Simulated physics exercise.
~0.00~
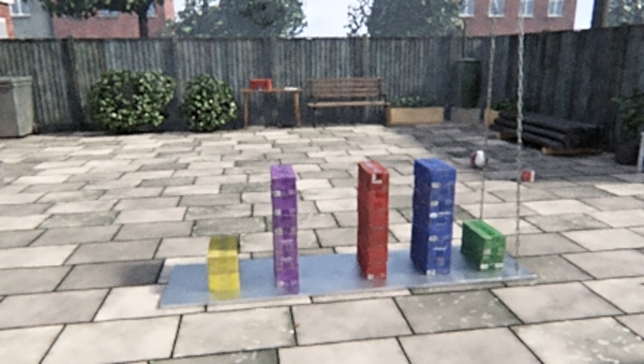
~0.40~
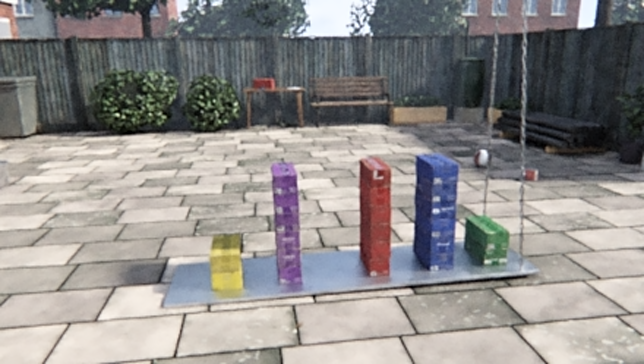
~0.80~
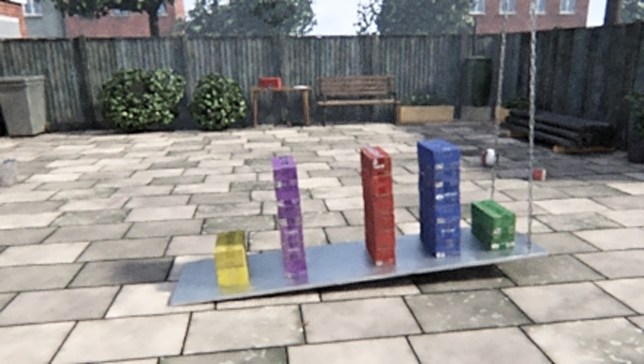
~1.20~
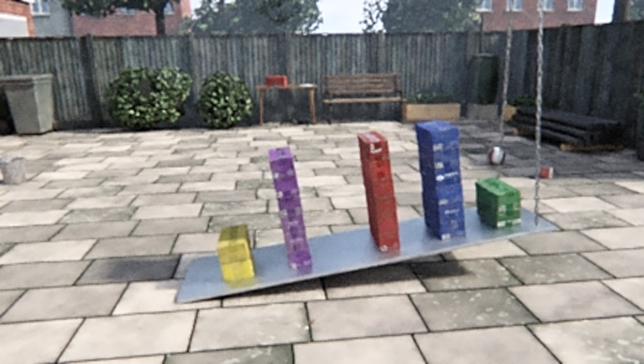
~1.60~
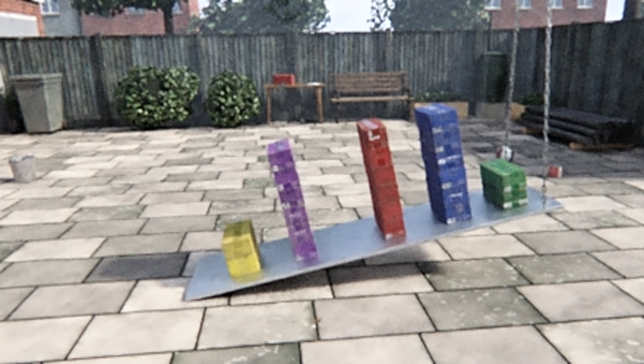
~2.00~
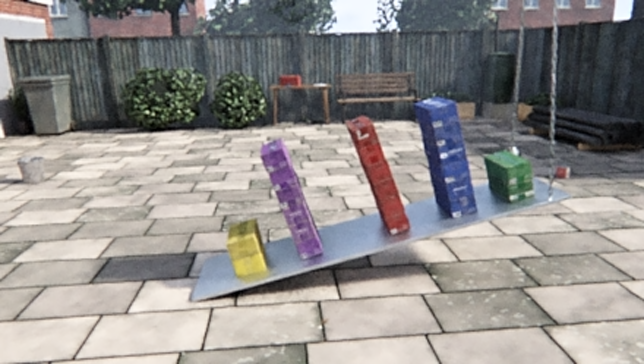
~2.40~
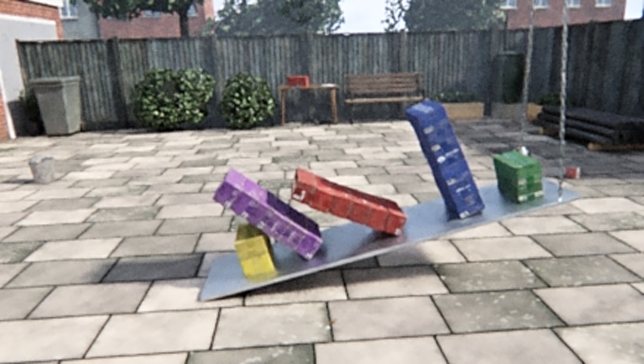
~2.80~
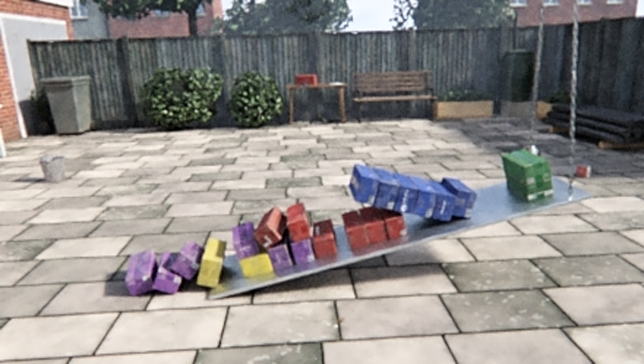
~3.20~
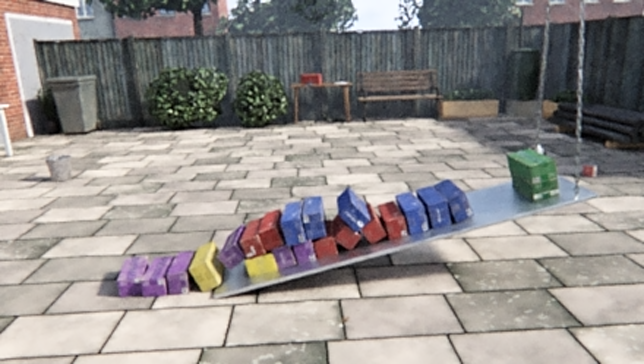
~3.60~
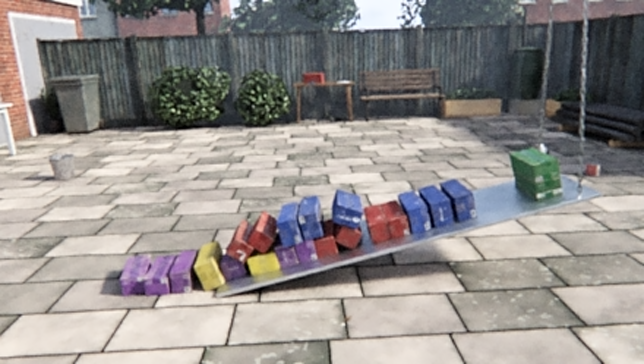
We see five coloured stacks of boxes on a flat board in a paved yard as its right side rises. The purple and red stacks topple left, then the blue follows, leaving those boxes and the yellow ones strewn down the slope while the green stack stays standing.
